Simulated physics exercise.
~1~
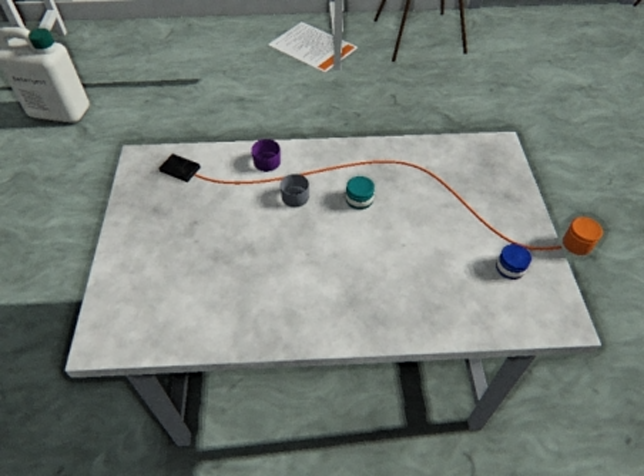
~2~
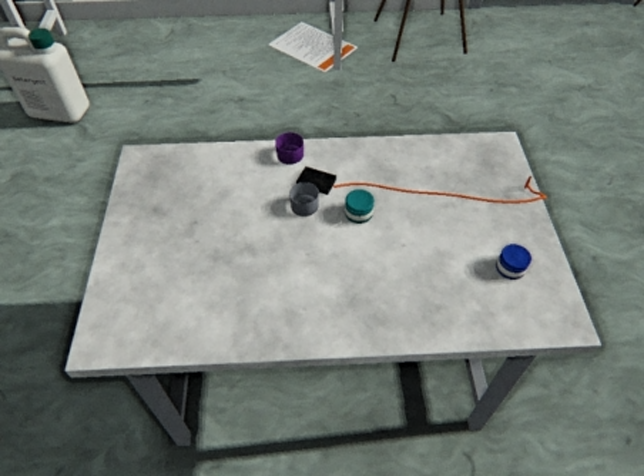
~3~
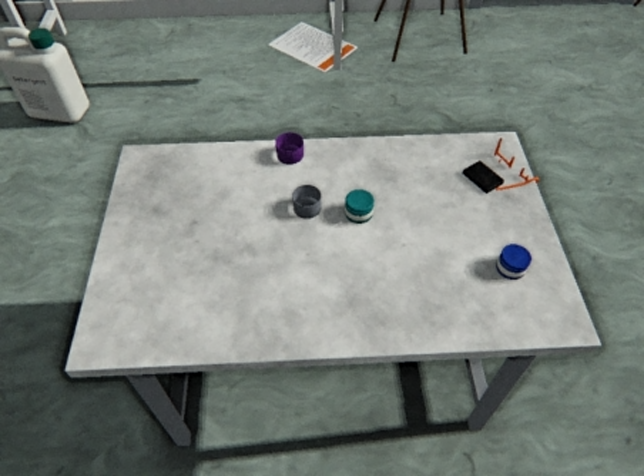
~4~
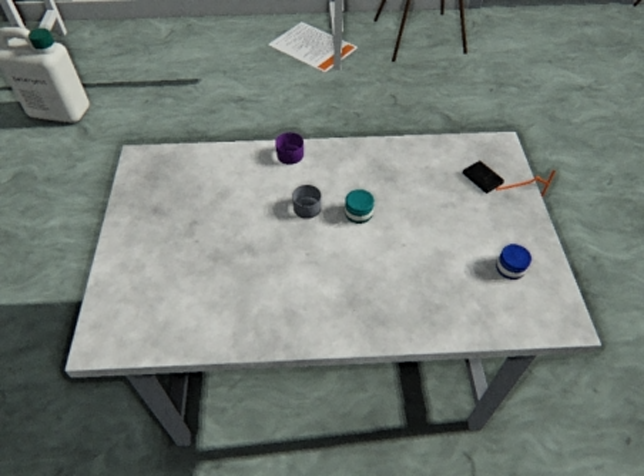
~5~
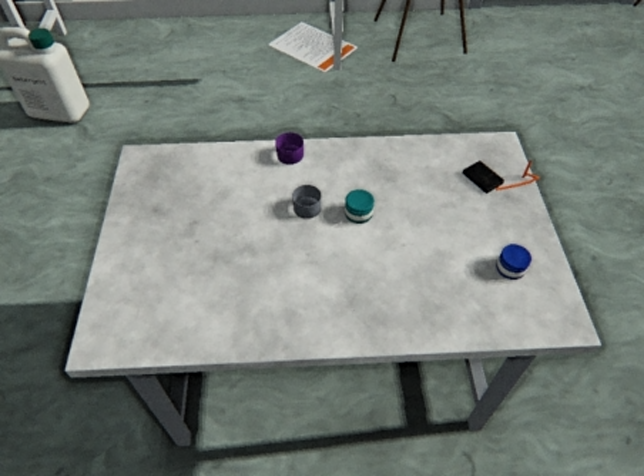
Across a pale table, a falling orange speaker drags the black phone rightward until it stops near the edge.
